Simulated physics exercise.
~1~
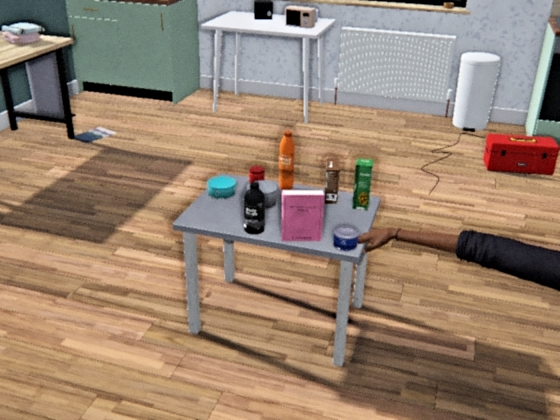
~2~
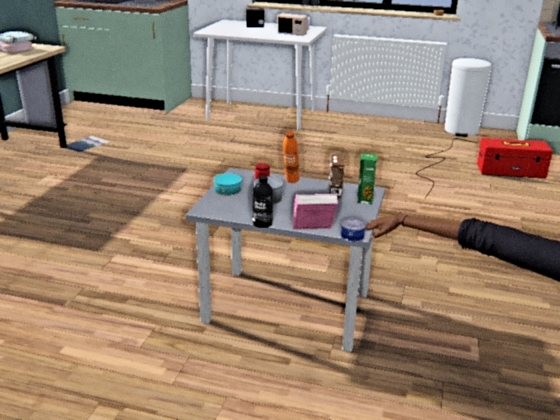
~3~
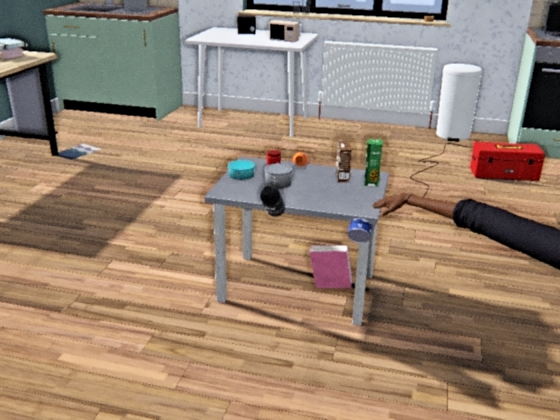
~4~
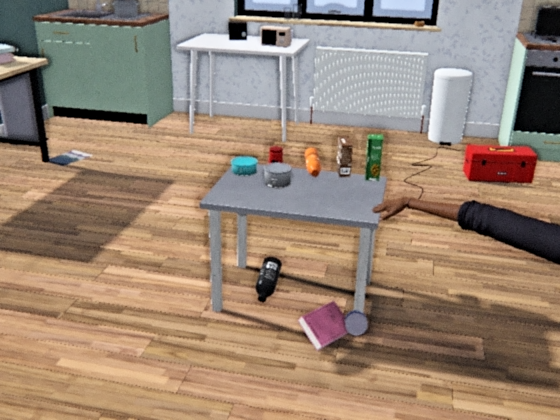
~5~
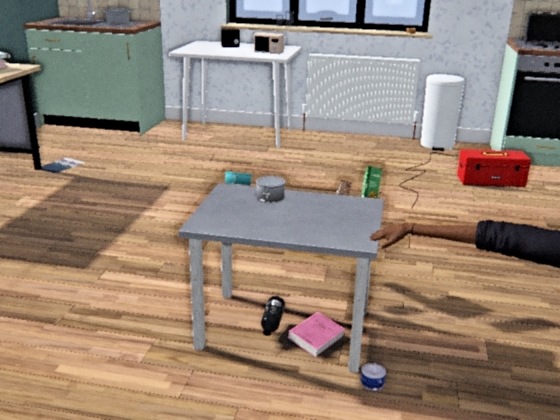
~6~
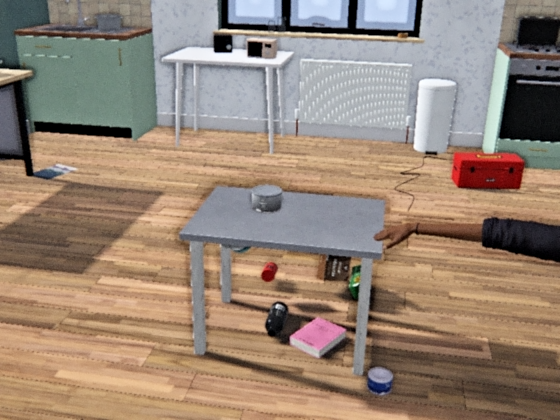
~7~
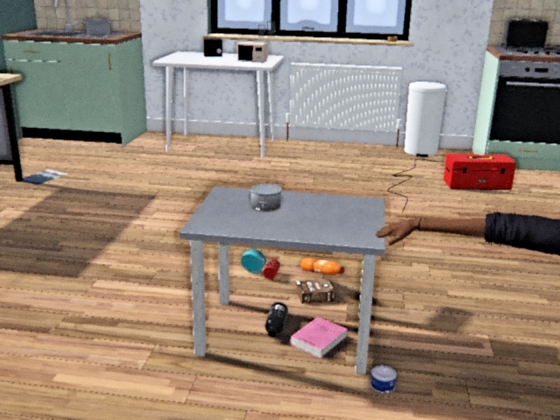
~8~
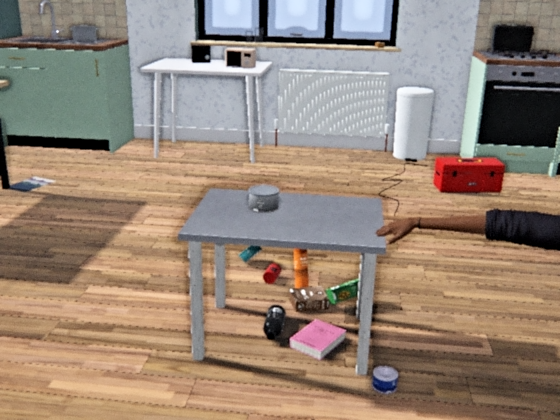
We see a hand at the edge of a small grey table of bottles, tubs and other items as the table shifts away, then back; the black bottle, blue tub and pink book fall first, the others follow, and only the grey tub stays on top.
